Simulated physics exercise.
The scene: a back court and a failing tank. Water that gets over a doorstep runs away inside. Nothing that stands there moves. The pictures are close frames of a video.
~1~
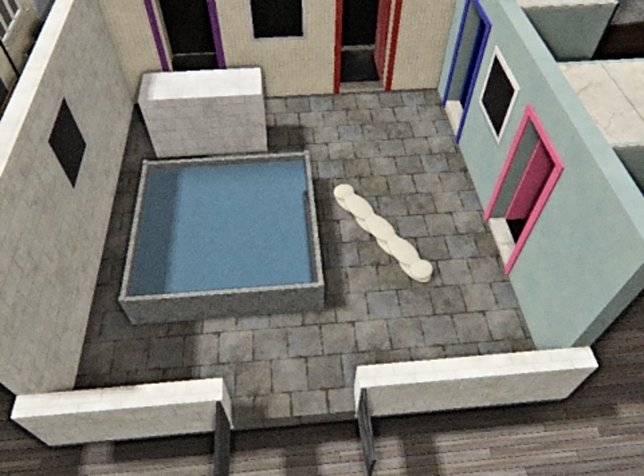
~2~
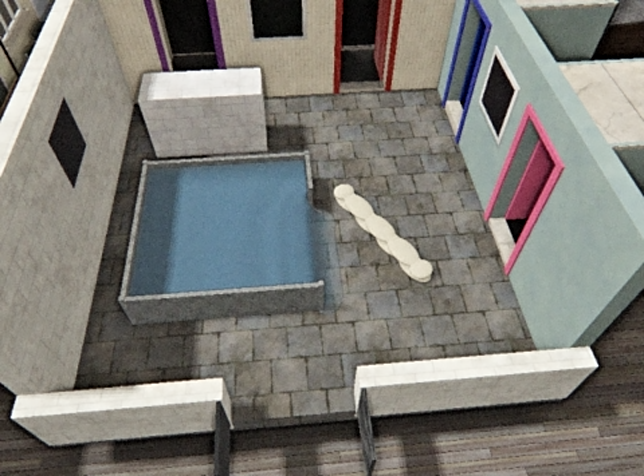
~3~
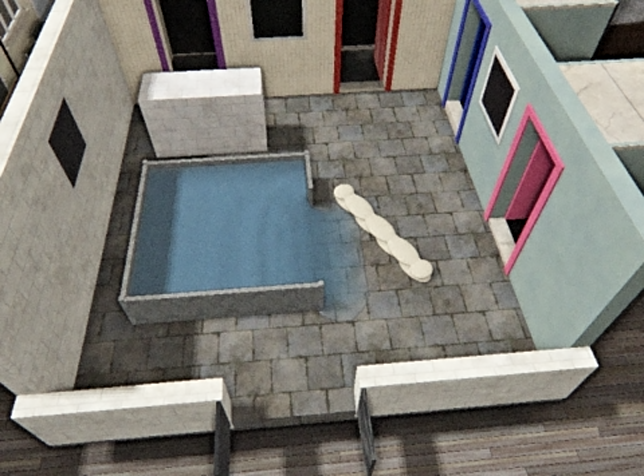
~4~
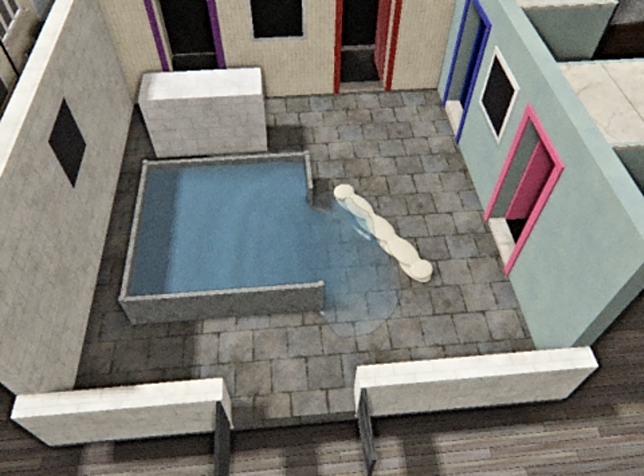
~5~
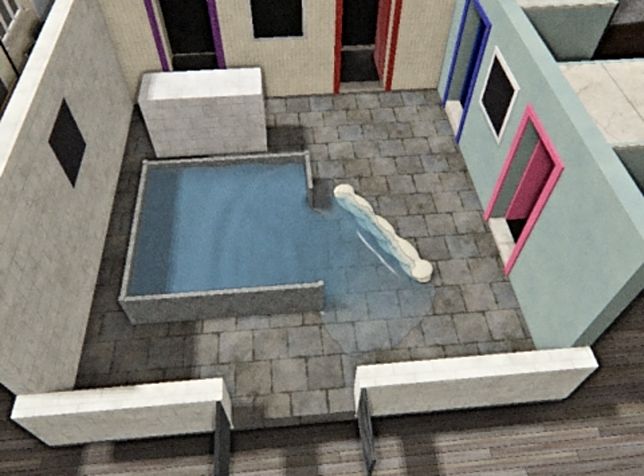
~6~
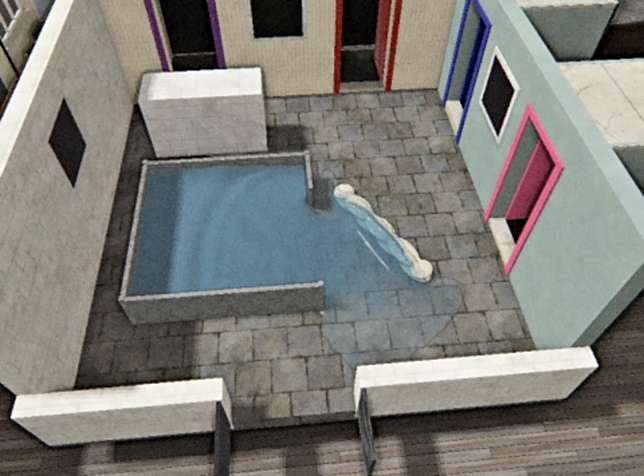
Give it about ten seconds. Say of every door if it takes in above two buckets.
In the end: The red door takes more than that; the purple door stays under that; the blue door stays under that; the pink door takes more than that.
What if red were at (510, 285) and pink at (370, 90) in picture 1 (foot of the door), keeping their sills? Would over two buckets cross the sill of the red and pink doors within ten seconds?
The red one takes more, the pink one takes more.
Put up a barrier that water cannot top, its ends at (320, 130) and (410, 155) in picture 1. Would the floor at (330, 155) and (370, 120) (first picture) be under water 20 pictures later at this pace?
In turn: Under water, dry.
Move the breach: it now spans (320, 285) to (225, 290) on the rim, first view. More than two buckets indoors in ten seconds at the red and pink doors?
One by one: Red door lets less in; pink door lets less in.
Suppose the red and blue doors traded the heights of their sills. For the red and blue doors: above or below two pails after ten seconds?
In short: The red door stays under, the blue door is over.
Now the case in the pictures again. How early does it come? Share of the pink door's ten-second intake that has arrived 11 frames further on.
About 10 per cent.
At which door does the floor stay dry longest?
I say the one in purple.
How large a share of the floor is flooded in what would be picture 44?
Some 80 per cent.
A moment on, water covers 30 % of the floor; the red door not reached, the purple door not reached, the blue door not reached, the pink door wet at the sill, nothing in.
Next, water covers 40 % of the floor; the red door not reached, the purple door not reached, the blue door not reached, the pink door under two buckets in.
Then, water covers 60 % of the floor; the red door not reached, the purple door not reached, the blue door wet at the sill, nothing in, the pink door over two buckets in.
Later, water covers 80 % of the floor; the red door over two buckets in, the purple door wet at the sill, nothing in, the blue door wet at the sill, nothing in, the pink door over two buckets in.
In the end, water covers 95 % of the floor; the red door far over two buckets in, the purple door wet at the sill, nothing in, the blue door wet at the sill, nothing in, the pink door far over two buckets in.
